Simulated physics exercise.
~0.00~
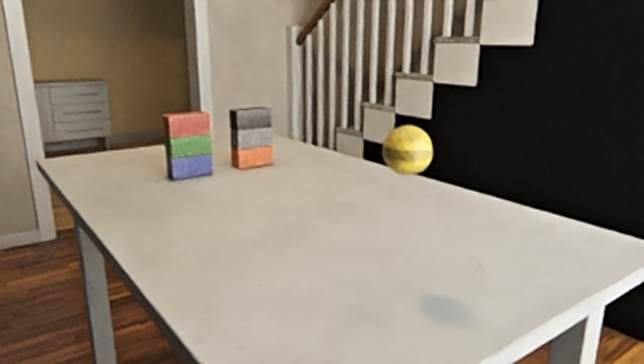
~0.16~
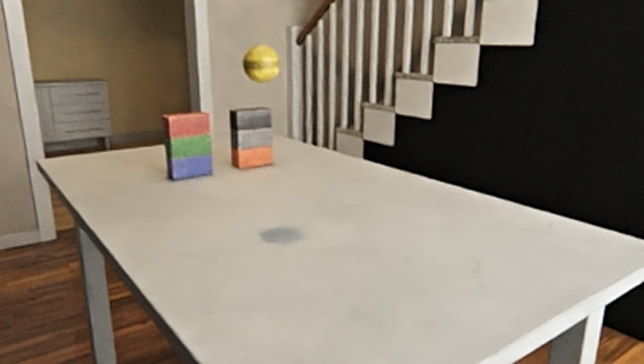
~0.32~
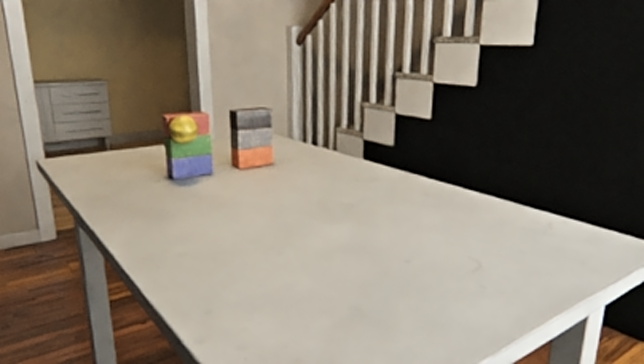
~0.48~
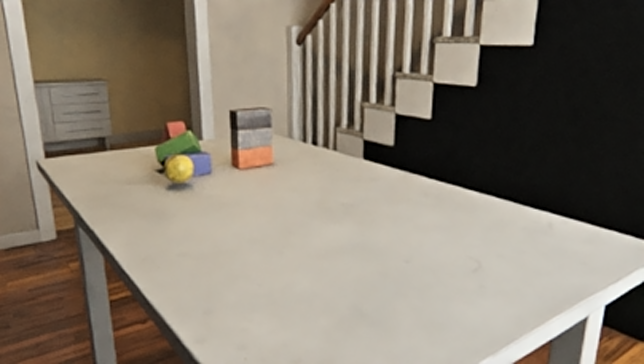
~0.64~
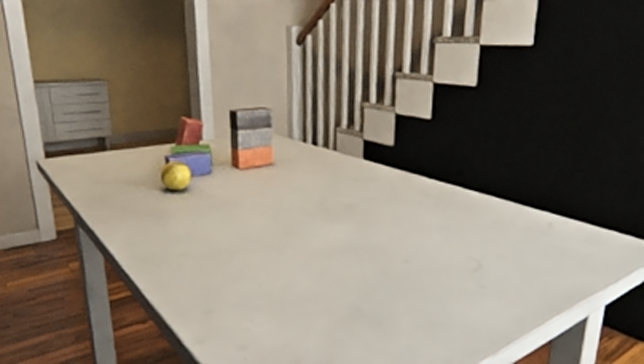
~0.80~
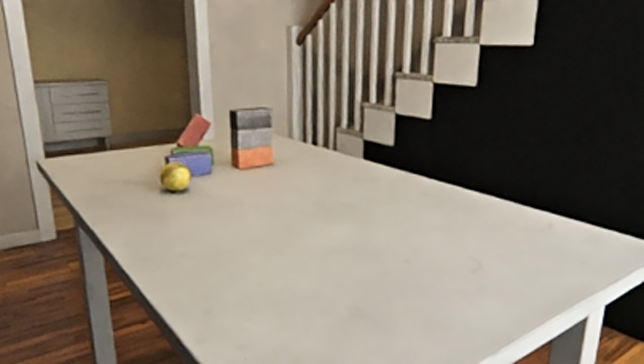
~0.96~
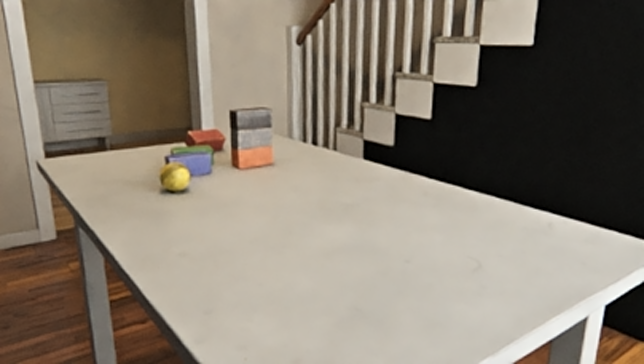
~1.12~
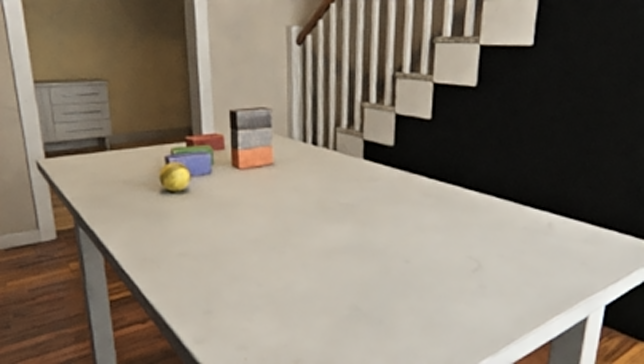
A pale rectangular table stands in a room with a wooden floor, seen from slightly above, with a white-railed staircase behind it on the right. Near its far left end are two stacks of blocks, one red over green over blue, the other black over grey over orange. A yellow ball moves left through the air above the table, rises, then drops into the left stack. The red and green blocks topple while the ball settles in front. The red block tips over behind the others and ends lying flat, the green rests on its side, and the blue block and right stack stay put.
